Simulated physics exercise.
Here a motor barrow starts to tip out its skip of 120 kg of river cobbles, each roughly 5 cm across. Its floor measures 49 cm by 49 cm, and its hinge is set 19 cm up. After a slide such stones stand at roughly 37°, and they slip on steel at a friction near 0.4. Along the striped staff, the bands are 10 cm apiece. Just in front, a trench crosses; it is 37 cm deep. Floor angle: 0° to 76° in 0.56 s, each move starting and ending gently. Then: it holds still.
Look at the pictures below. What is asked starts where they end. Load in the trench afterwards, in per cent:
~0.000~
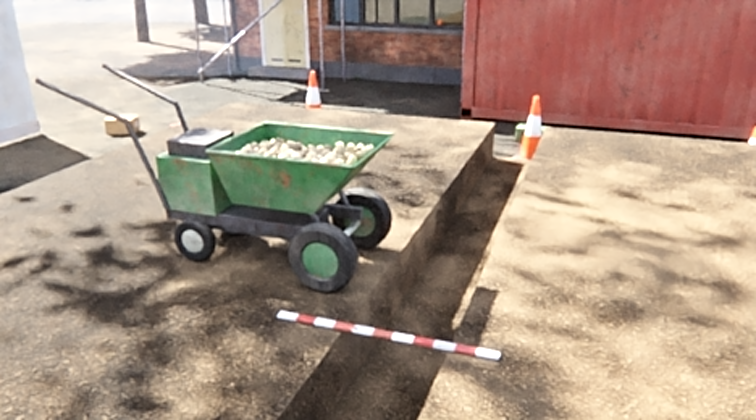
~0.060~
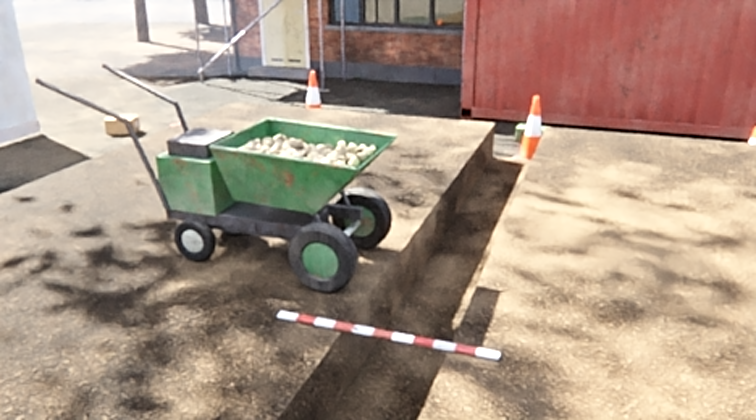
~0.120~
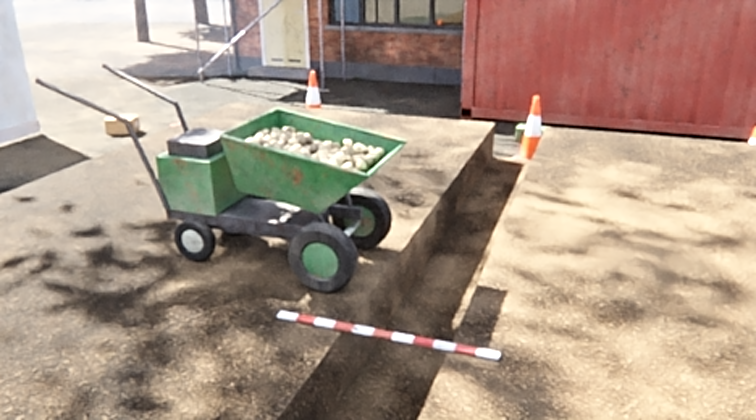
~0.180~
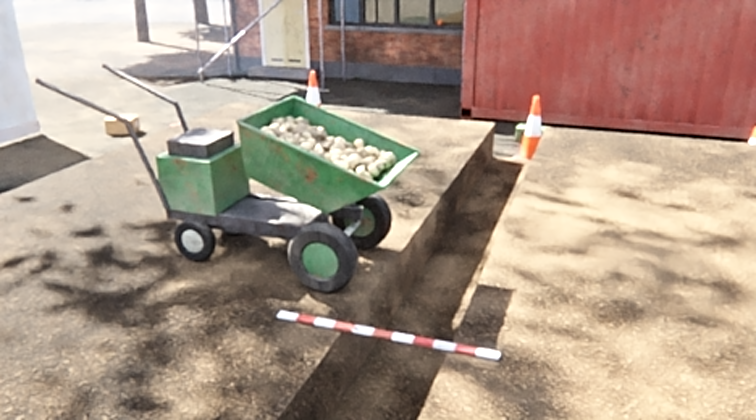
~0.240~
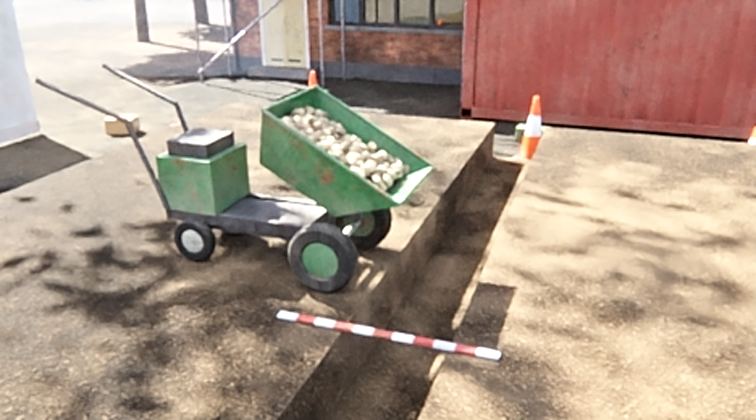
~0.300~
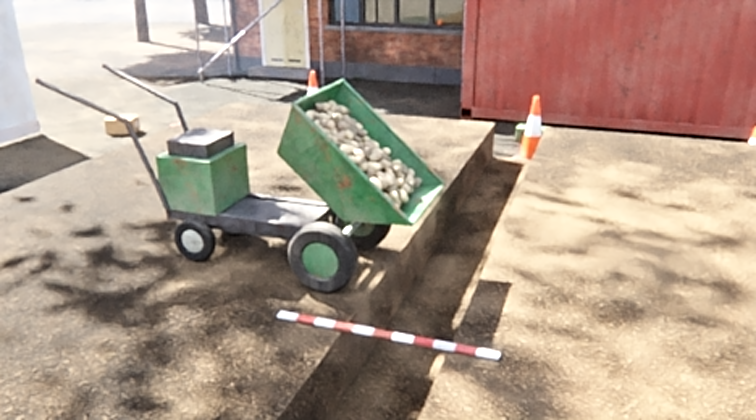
42 %.
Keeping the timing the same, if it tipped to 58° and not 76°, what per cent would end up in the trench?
Near 40 per cent then.
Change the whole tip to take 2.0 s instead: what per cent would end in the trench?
With that timing, about 65 per cent.
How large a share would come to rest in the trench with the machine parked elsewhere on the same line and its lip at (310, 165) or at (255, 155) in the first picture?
It'd be around 90 per cent and after that around 80 per cent.
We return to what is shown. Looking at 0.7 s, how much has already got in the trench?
I'd say near 20 per cent at that time.
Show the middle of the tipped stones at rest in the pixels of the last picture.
I'd put it close to (499, 289).
After 0.4 s the floor is at 64°; 100 % in the skip; the foremost stones are at (429, 238).
After 0.7 s the floor is at 76°; 59 % in the skip, 18 % in the trench, 23 % past the trench; the foremost stones are at (509, 290).
After 1.0 s the floor is at 76°; 2 % in the skip, 39 % in the trench, 59 % past the trench; the foremost stones are at (701, 318).
After 3.0 s the floor is at 76°; 0 % in the skip, 42 % in the trench, 58 % past the trench; the foremost stones are past the picture's edge.
